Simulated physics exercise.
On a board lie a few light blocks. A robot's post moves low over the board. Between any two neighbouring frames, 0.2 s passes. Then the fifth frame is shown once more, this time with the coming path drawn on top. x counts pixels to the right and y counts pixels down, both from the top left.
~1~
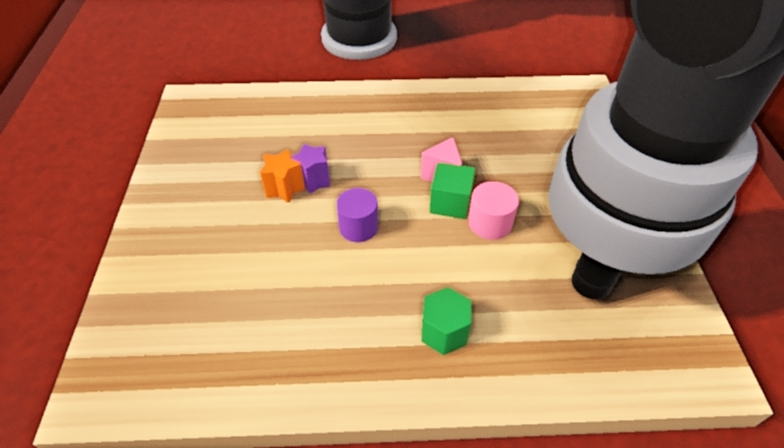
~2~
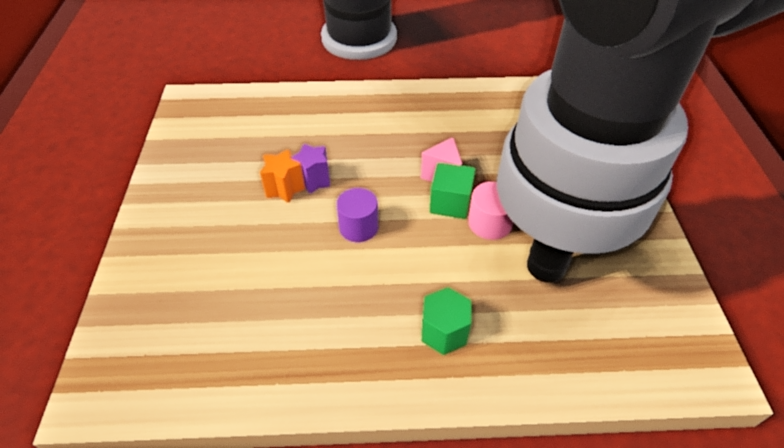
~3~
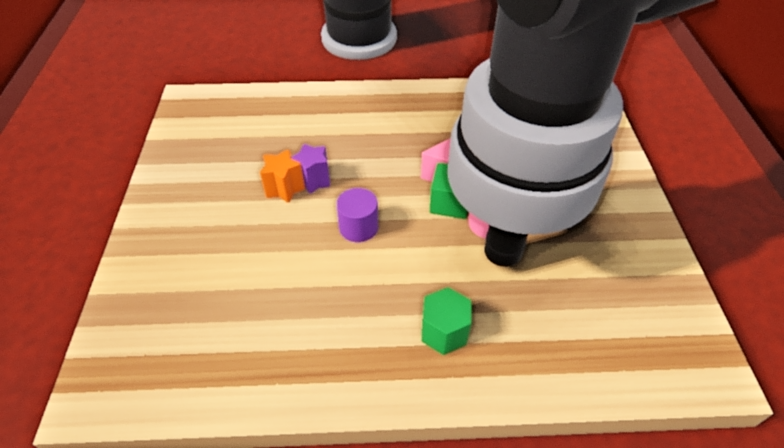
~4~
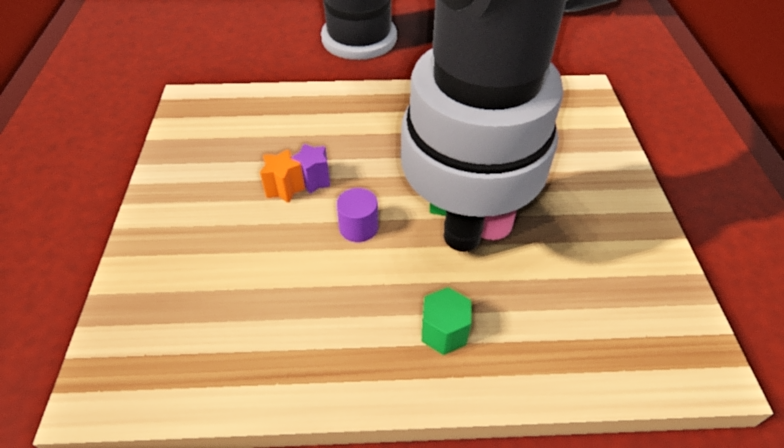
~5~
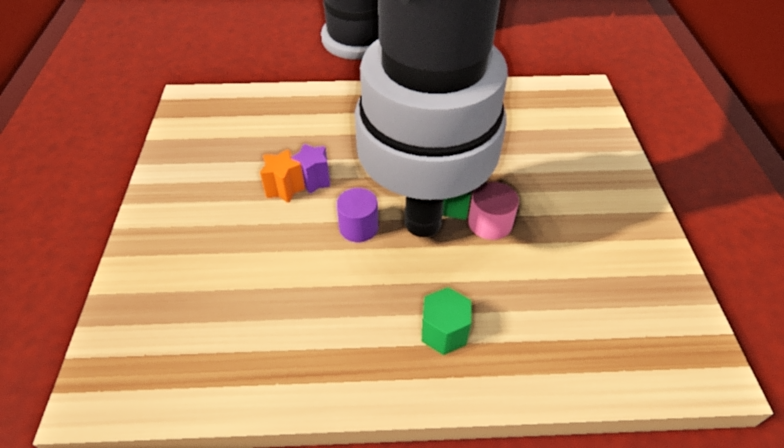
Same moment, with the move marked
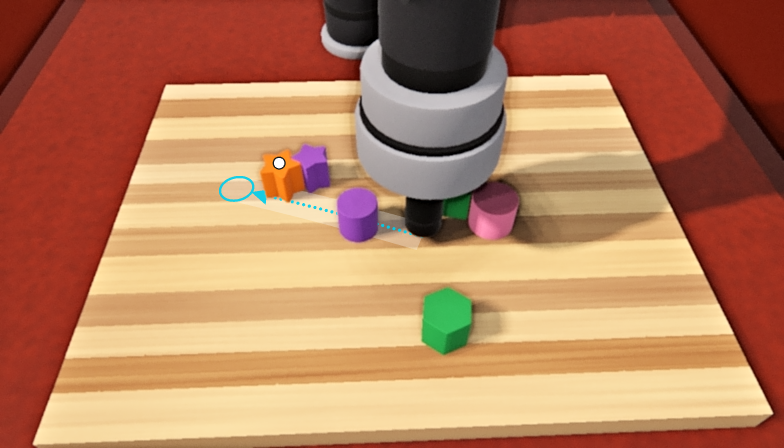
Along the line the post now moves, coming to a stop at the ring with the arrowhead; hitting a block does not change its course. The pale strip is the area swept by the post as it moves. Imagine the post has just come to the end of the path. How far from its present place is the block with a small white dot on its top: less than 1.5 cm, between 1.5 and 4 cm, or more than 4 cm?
It ends farther than 4 cm from its spot.
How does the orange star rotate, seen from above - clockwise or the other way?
It is turned clockwise.
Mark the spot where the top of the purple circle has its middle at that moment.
Top centre: (268, 202).
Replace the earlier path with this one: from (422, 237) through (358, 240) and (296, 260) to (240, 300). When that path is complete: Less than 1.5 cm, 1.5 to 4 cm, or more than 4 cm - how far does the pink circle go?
Displacement: Within 1.5 cm.
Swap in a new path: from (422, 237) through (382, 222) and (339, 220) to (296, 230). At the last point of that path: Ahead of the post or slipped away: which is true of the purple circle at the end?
Answer: Still ahead.
The line goes from (422, 237) directly to (237, 189); the dot is on the orange star.
On the path given first. One third of the way, post (357, 207); purple circle (317, 199).
Two thirds of the way, post (294, 191); orange star (274, 160), turned 15° clockwise; purple circle (269, 202).
At the end, post (233, 177); orange star (244, 143), turned 70° clockwise; purple star unmoved; purple circle (268, 202).
